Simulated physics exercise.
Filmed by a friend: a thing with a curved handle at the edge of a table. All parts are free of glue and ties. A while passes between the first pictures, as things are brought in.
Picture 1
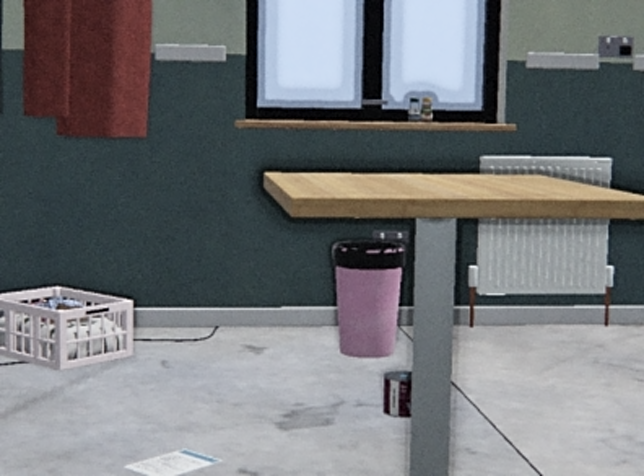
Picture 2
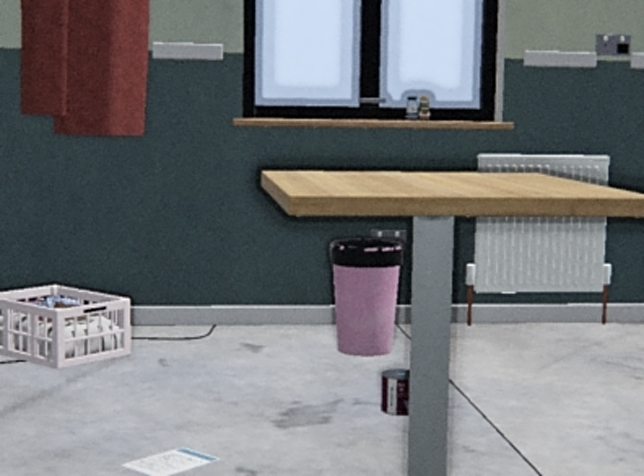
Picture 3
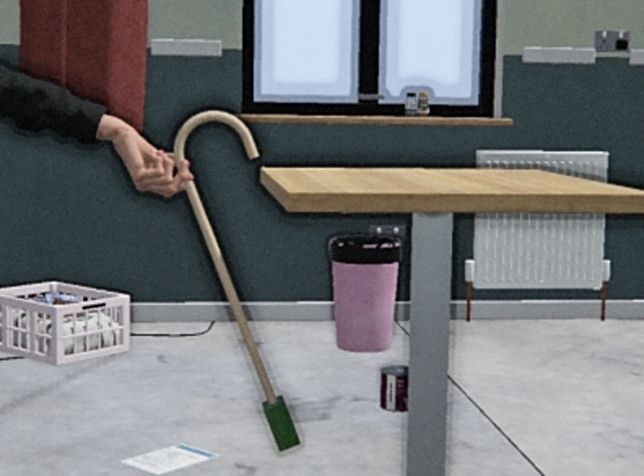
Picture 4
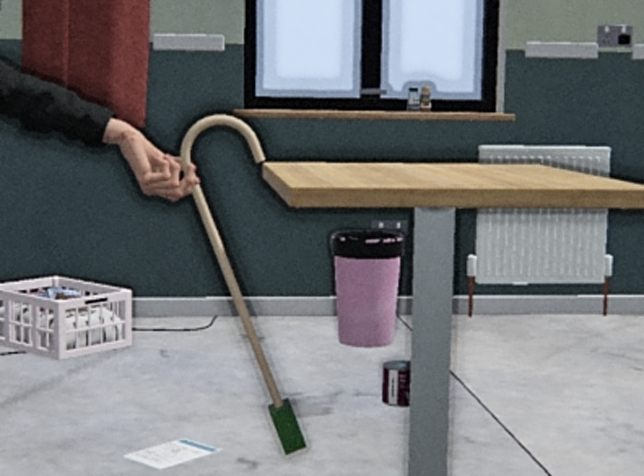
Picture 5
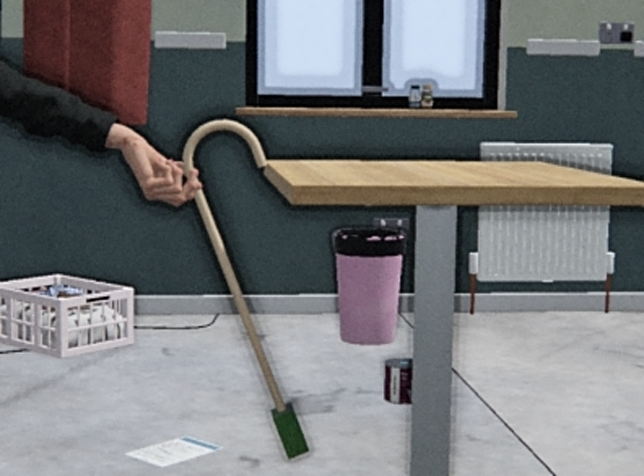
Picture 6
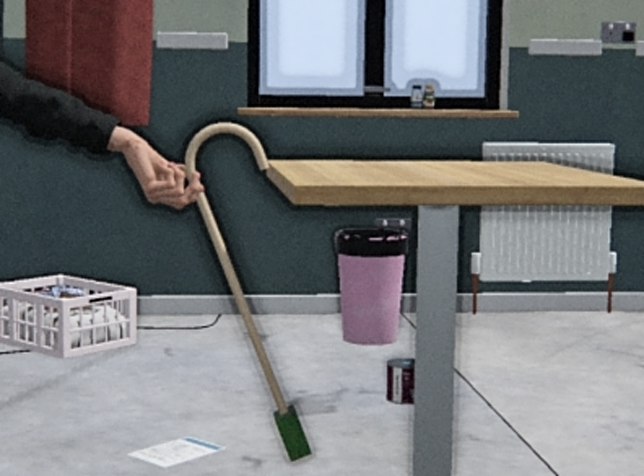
A hand came in from the left holding a curved cane-like handle with a green brush at its bottom, brought its hooked top to the edge of the wooden table, and kept holding it there, barely moving.
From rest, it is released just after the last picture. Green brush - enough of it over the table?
Not enough, it slips off.
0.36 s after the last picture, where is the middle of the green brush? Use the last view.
I'd put its middle at about (246, 427).
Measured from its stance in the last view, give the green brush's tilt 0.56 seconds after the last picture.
About 35 degrees.
Then, 0.36 s later than the last frame, green brush dropping near (247, 427).
Then, 0.56 s later than the last frame, green brush dropping.
When it is over, the green brush falls to the floor.
